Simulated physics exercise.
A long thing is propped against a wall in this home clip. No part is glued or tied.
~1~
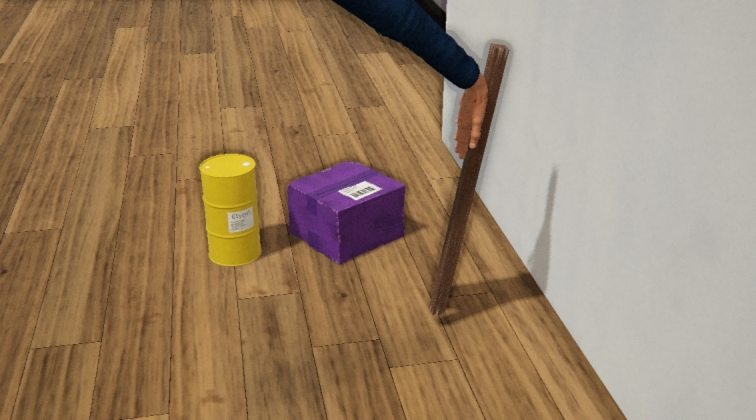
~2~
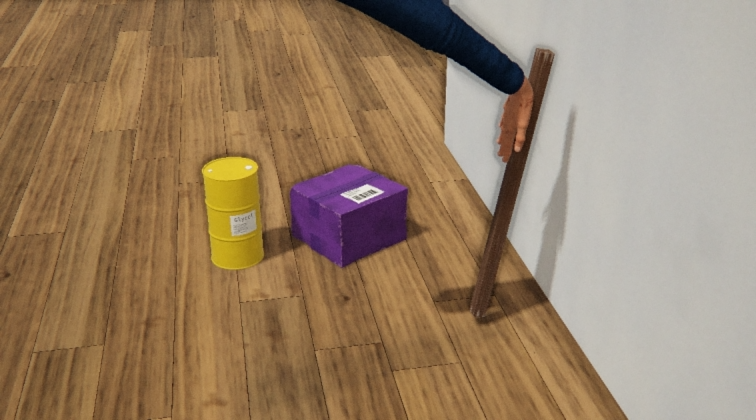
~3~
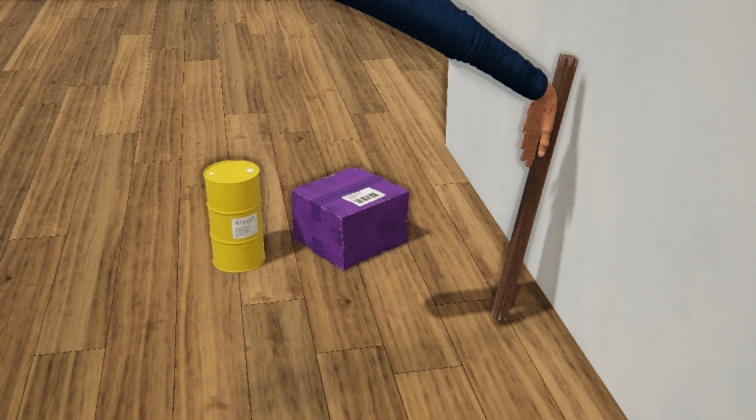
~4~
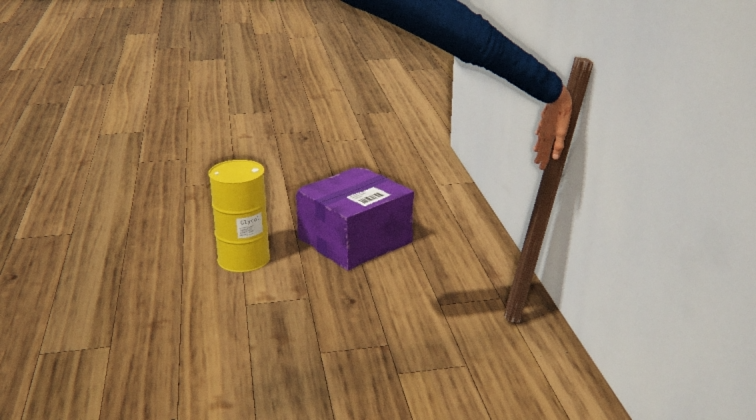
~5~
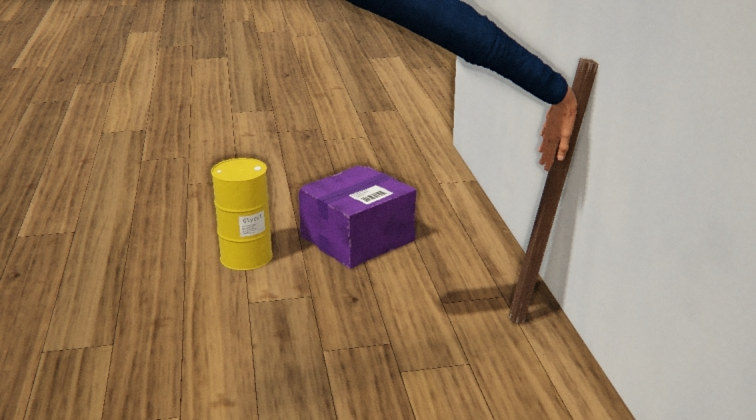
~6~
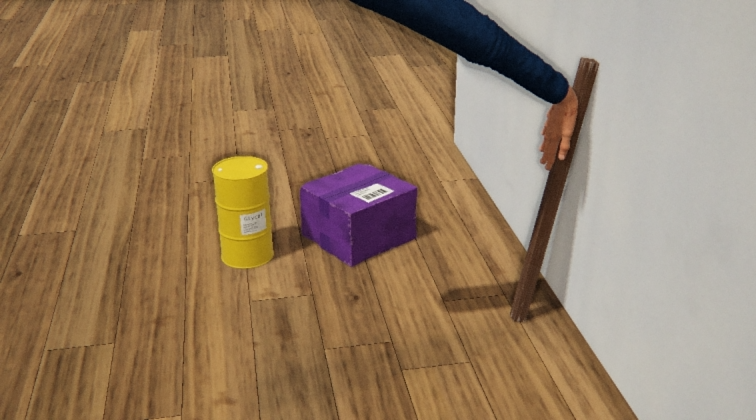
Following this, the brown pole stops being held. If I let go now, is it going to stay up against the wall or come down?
It'll stay up.
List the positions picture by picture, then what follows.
In the first frame, on its way; brown pole (466, 189); purple box (346, 210).
In the second frame, on its way; brown pole (509, 192); purple box (349, 213).
In the third frame, on its way; brown pole (531, 196); purple box (350, 216).
In the fourth frame, on its way; brown pole (545, 199); purple box (355, 216).
In the fifth frame, leant on the wall, still held; brown pole (550, 200); purple box (357, 214).
In the sixth frame, leant on the wall, still held; brown pole (551, 199); purple box (358, 212).
Then, 0.60 s later than the last frame, all is still.
Then, 1.20 s later than the last frame, brown pole resting near (551, 199).
When it is over, all 3 as before. End places, in pixels of the last picture, brown pole near (551, 199). The pole holds.
